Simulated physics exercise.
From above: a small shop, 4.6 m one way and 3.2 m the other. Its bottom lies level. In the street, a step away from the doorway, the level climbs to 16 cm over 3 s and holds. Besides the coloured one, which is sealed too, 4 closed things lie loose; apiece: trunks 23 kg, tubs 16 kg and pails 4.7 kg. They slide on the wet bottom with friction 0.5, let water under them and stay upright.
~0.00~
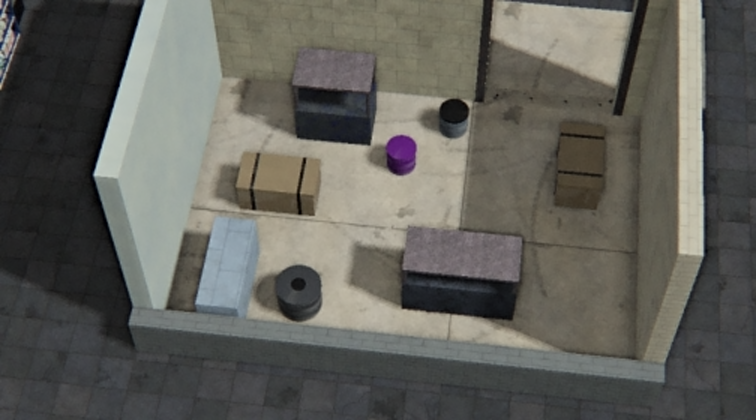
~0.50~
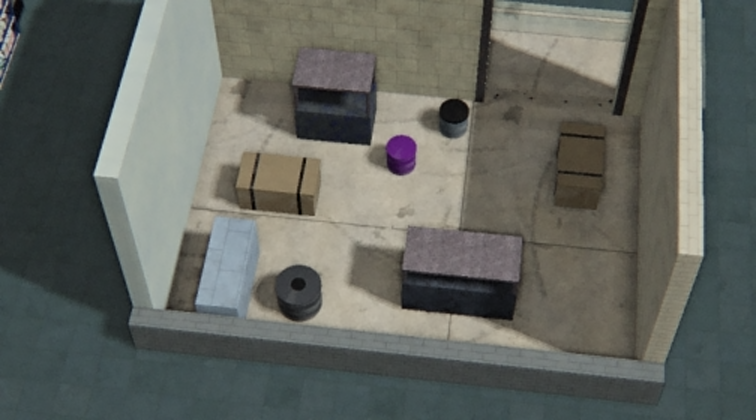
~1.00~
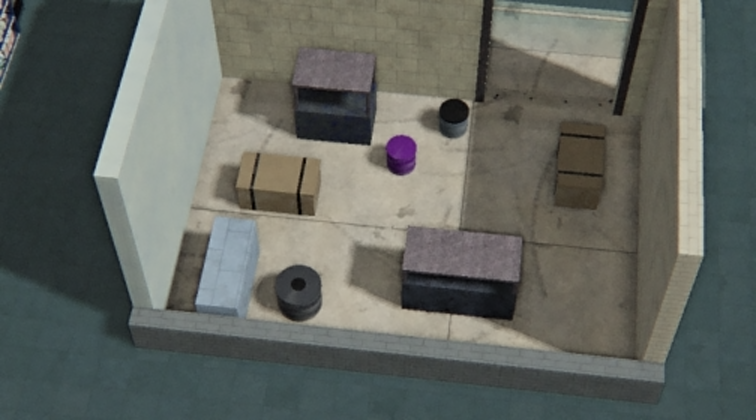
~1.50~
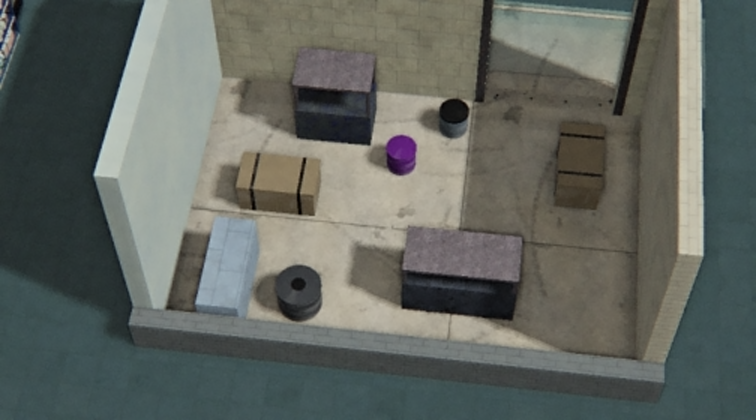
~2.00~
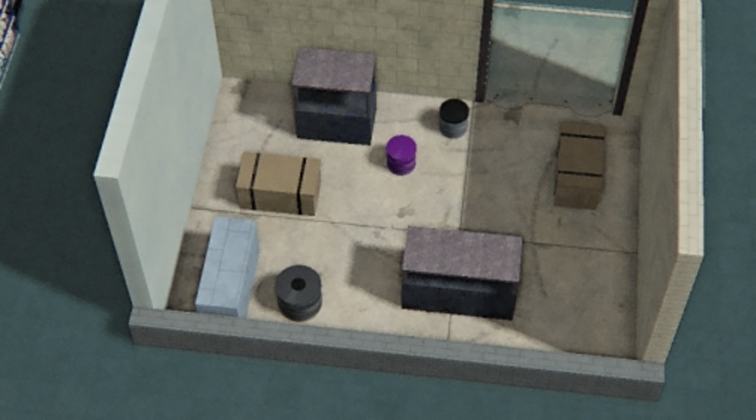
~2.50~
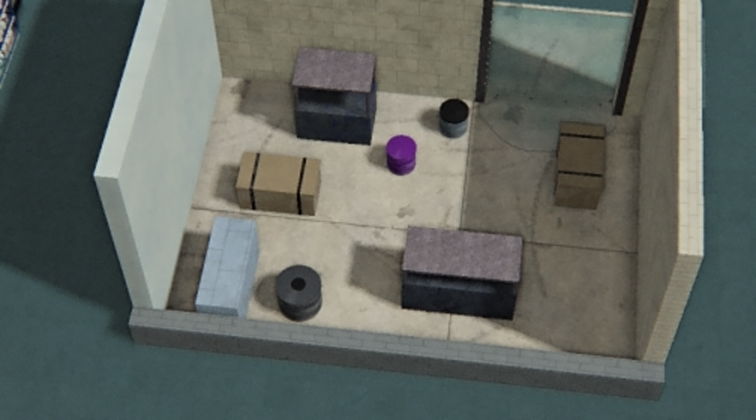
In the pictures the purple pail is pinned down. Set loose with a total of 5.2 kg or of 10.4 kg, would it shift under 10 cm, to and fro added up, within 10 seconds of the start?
Verdict: The lower weight is enough.
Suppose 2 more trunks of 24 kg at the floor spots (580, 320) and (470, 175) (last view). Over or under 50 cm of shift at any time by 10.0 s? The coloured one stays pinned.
In turn: Past it, past it.
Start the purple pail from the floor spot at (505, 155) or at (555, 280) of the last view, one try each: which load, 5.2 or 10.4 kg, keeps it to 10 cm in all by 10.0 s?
In turn: Neither is enough; neither is enough.
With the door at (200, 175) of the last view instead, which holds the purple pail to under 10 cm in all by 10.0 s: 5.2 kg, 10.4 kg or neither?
In that case only the higher weight holds it.
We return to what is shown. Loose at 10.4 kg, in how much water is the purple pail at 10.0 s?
About 3 cm.
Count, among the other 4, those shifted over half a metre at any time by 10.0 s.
That makes 1.
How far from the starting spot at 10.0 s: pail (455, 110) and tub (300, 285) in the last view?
In turn: 0 cm, 5 cm.
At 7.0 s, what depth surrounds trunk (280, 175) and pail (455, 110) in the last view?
Roughly 3 and 2 cm.
After 3.5 s the purple pail would be 0 cm from its start with 5.2 kg and 0 cm from its start with 10.4 kg; 0 cm of water round it then.
After 4.5 s the purple pail would be 0 cm from its start with 5.2 kg and 0 cm from its start with 10.4 kg; 1 cm of water round it then.
After 7.0 s the purple pail would be 0 cm from its start with 5.2 kg and 0 cm from its start with 10.4 kg; 1 cm of water round it then.
After 10.0 s the purple pail would be 0 cm from its start with 5.2 kg and 0 cm from its start with 10.4 kg; 3 cm of water round it then.
